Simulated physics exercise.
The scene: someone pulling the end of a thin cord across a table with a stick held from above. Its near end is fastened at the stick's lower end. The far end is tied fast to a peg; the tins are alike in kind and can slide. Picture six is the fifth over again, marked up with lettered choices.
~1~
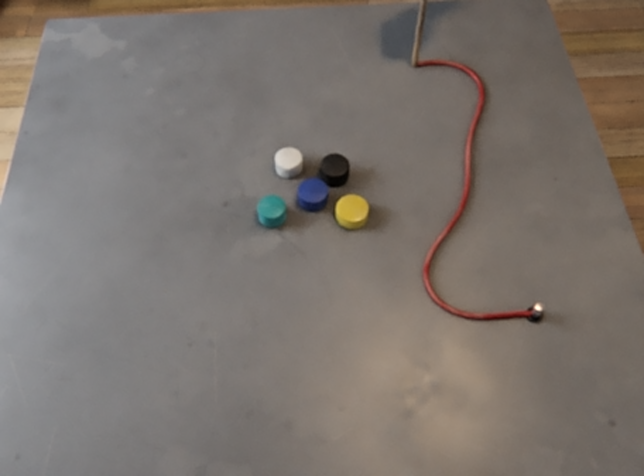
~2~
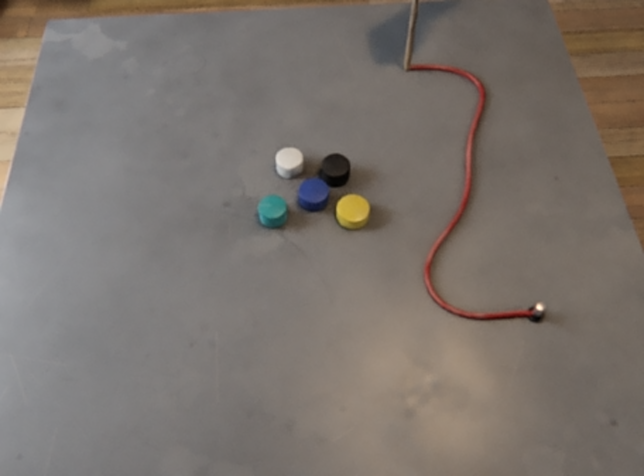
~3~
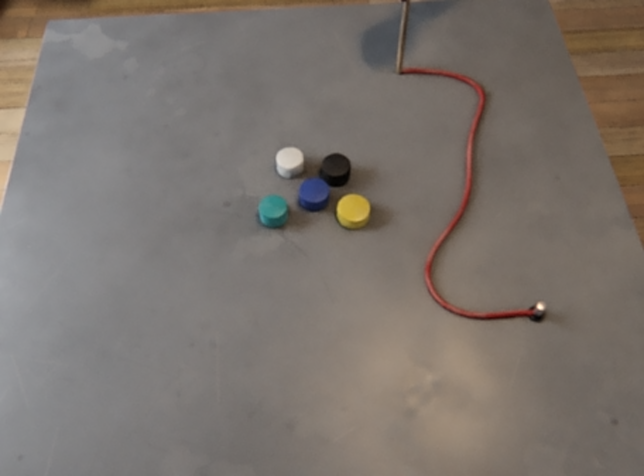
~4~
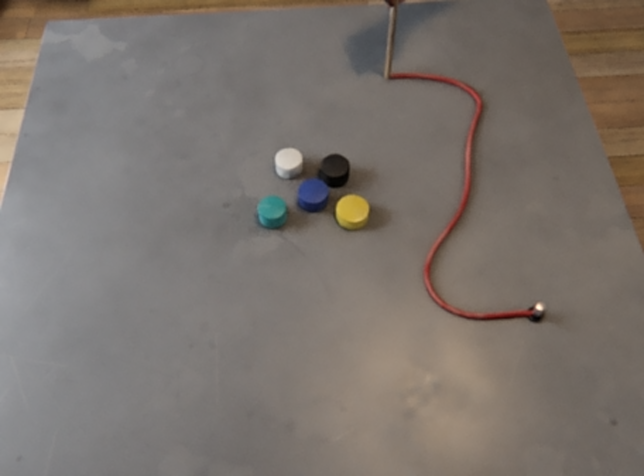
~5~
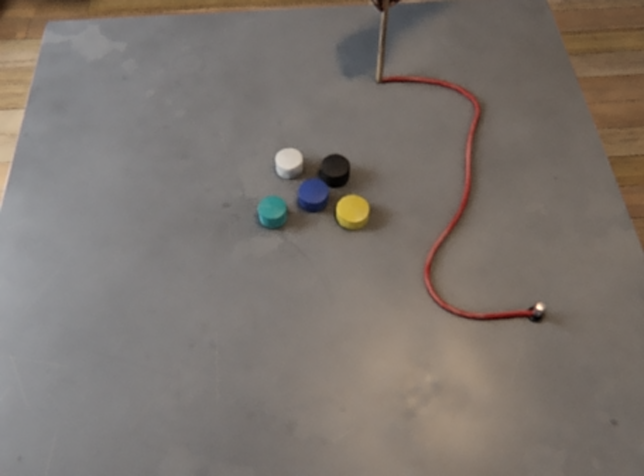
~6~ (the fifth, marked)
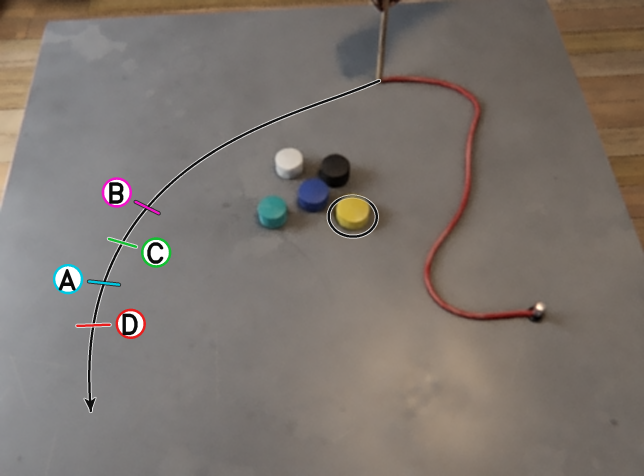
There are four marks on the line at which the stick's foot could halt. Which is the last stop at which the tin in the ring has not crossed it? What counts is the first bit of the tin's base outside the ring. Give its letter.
As far as tick A.
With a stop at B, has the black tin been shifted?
By then, no.
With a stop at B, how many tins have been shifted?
The count is none.
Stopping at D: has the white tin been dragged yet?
Yes.
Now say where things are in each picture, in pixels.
The first frame shows black tin (335, 170); yellow tin (352, 212); turquoise tin (272, 211).
The second frame shows turquoise tin (273, 212); white tin (290, 163).
The third frame shows peg (539, 310); blue tin (315, 195).
The fourth frame shows black tin (335, 171); yellow tin (353, 213).
The fifth frame shows turquoise tin (273, 212); white tin (289, 164); peg (539, 311).
On the copy, A at (104, 283); B at (147, 208); C at (122, 243); D at (93, 325); the ring at (353, 216); the route from (379, 81) via (174, 181) to (91, 411).
On A. First, foot of the stick (270, 124); yellow tin (353, 213).
Then, foot of the stick (165, 190); yellow tin (353, 213).
Finally, foot of the stick (104, 284); blue tin (305, 221); black tin (325, 201); yellow tin (353, 213); turquoise tin (271, 215); white tin (292, 199); the yellow tin is still in its ring.
By contrast, B is safe but short; C is safe but short; D drags the ringed tin to (351, 227).
